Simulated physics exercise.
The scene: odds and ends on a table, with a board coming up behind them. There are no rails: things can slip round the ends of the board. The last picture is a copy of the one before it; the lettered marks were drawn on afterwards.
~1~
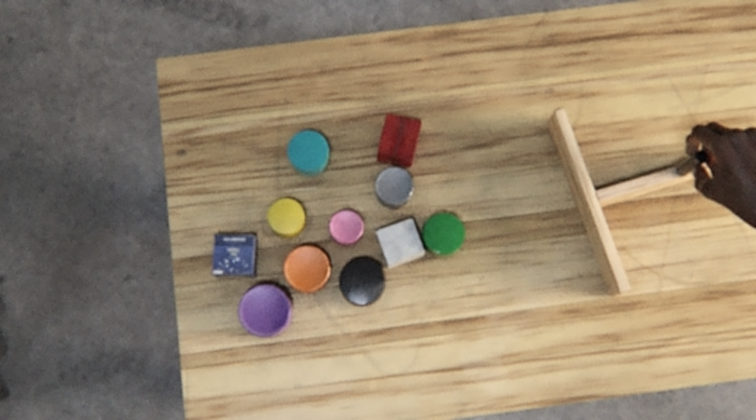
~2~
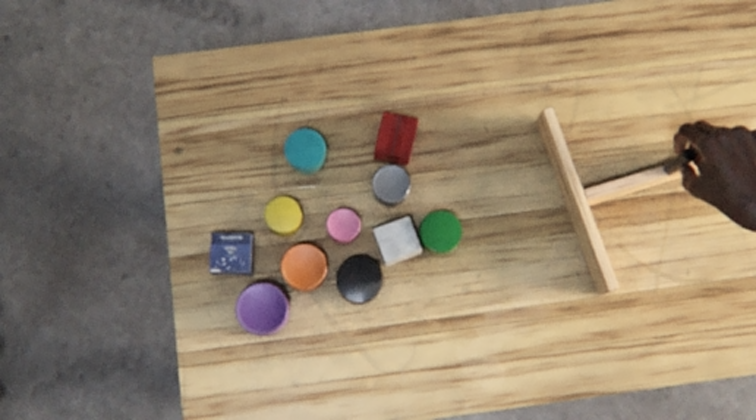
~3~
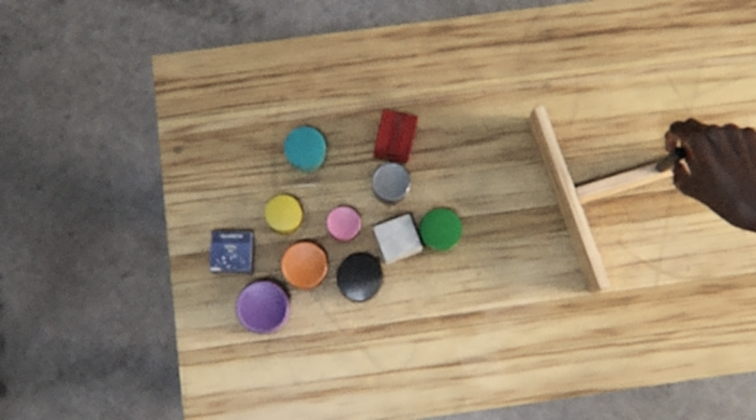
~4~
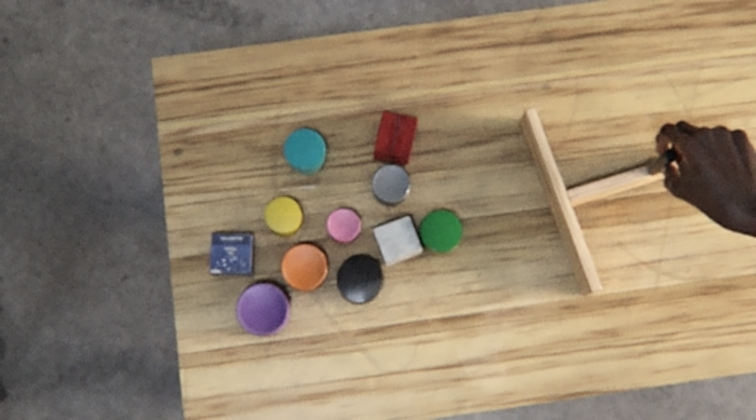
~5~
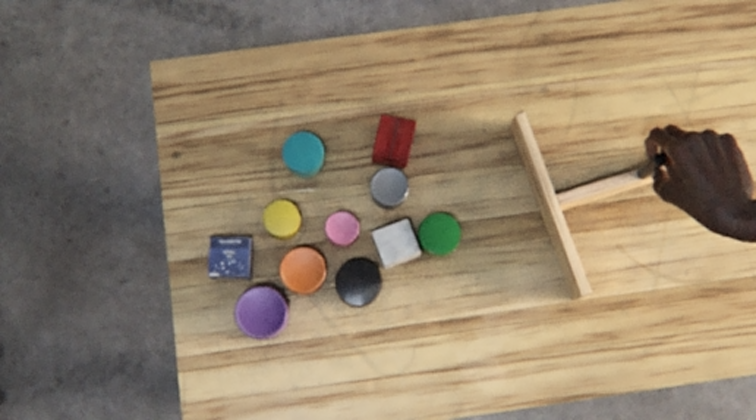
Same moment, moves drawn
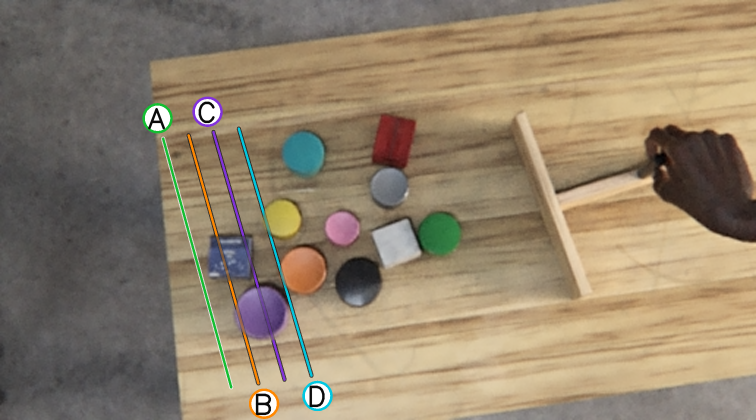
To begin with, colourful round pots, a red box, a blue packet and a white block sit scattered on a wooden table, with a hand holding a handled board to their right. The hand slides the board a short way left, leaving a gap, while the objects stay in place.
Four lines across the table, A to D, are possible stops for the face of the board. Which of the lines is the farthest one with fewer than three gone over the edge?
No third one falls up to C.
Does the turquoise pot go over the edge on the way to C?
No.
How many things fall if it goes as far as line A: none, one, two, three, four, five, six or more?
Six or more.
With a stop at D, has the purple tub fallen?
By then, no.
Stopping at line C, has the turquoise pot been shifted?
By then, yes.
On the copy, A at (196, 259); B at (222, 255); C at (248, 252); D at (274, 248).
On C. First, board (444, 217); red box (389, 142); black tin (354, 287).
Then, board (336, 232); blue packet (226, 266); yellow tin (244, 230).
Finally, board (248, 244); blue packet over the edge; turquoise pot (163, 170); one fallen.
By contrast, A drops seven; B drops five; D is within the limit but short.
